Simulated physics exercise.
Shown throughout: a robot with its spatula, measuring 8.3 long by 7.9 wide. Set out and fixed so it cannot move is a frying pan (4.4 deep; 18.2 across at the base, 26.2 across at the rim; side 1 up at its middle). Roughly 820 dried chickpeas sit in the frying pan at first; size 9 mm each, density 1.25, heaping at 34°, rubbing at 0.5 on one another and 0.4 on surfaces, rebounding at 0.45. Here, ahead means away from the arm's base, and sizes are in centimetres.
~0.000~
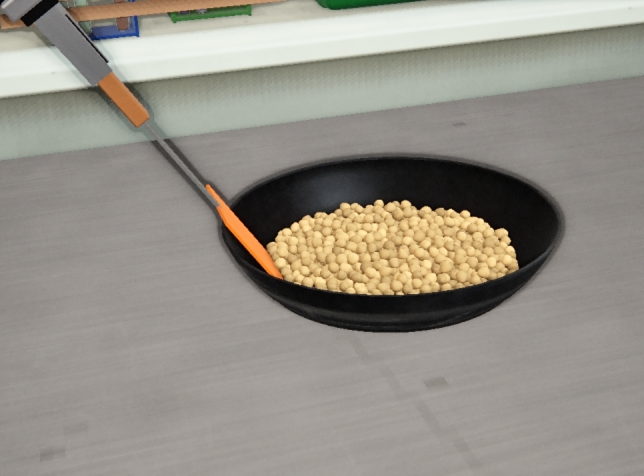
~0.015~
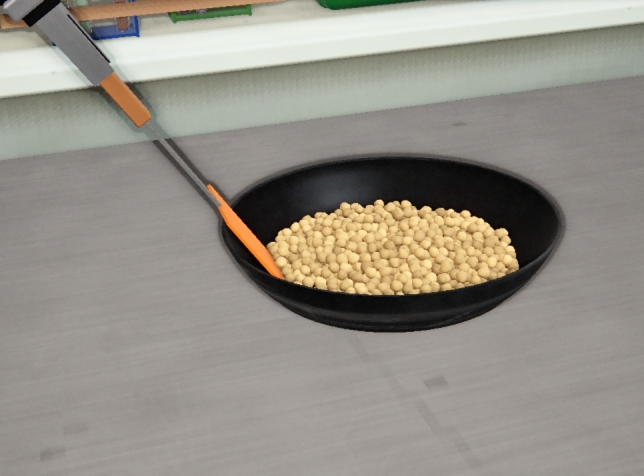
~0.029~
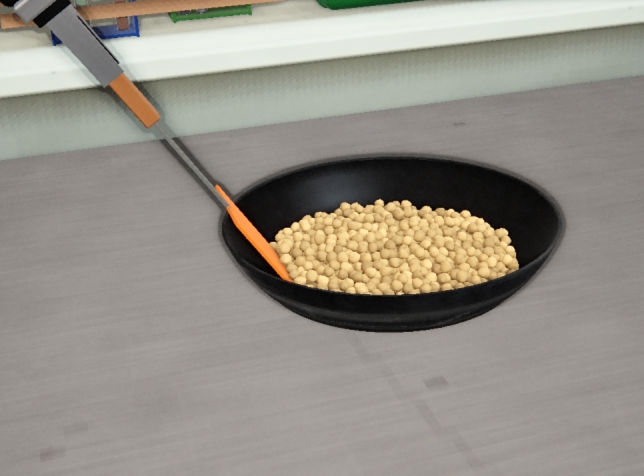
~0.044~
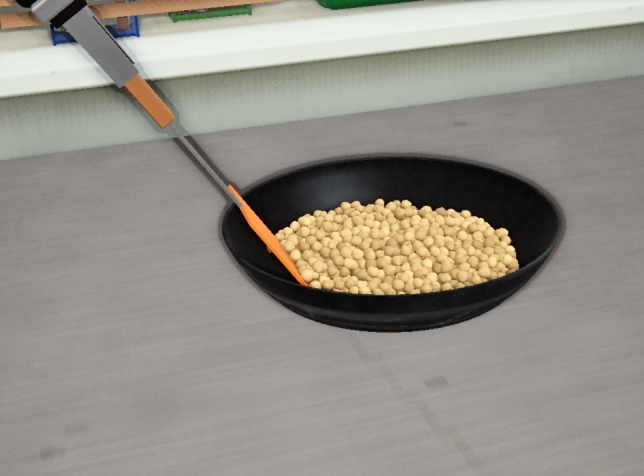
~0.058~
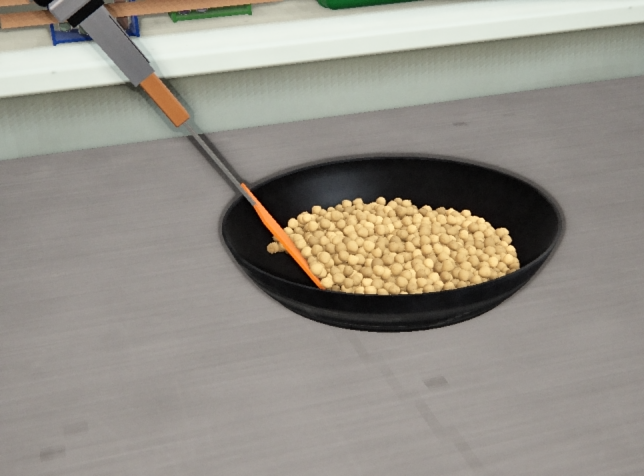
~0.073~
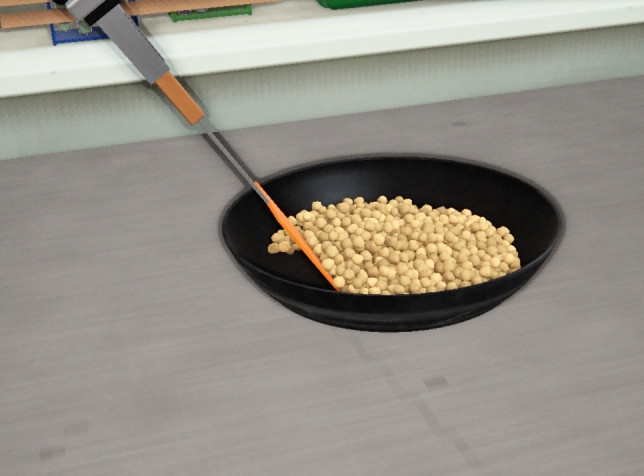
A robot arm's orange spatula moves slowly rightward through a black frying pan of dried chickpeas, pushing into the left side of the pile, as a few chickpeas shift behind the blade and bare pan shows at the left.
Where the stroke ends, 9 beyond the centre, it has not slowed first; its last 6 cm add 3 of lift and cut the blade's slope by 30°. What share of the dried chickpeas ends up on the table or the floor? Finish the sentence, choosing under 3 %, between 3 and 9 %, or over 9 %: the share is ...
The share is between 3 and 9 %.
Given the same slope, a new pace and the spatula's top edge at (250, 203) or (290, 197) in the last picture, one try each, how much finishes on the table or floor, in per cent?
I'd estimate some 0 and 15 in a hundred.
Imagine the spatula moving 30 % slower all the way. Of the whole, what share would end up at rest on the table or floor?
Estimated share: Some 0 %.
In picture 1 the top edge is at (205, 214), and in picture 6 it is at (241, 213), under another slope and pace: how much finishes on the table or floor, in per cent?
Some 0 percent ends up on the table or floor.
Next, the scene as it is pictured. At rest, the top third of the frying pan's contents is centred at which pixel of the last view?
Roughly at (497, 219).
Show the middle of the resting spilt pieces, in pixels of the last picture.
Roughly (585, 221).
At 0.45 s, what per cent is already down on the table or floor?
Share at that moment: Roughly 4 %.
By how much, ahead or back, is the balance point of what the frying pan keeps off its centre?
It rests close to 4.5 centimetres ahead of centre.
By 0.14 s, sloping 57°, highest piece 4 above the table; 820 in the frying pan.
By 0.22 s, sloping 47°, highest piece 5 above the table; 820 in the frying pan.
By 0.45 s, sloping 27°, highest piece 5 above the table; 778 in the frying pan, 40 on the table or floor, 2 on the blade or in flight.
By 1.50 s, sloping 27°, highest piece 5 above the table; 777 in the frying pan, 43 on the table or floor.
Final count, 777 in the frying pan, 43 on the table or floor. That is 5 % on the table or floor.
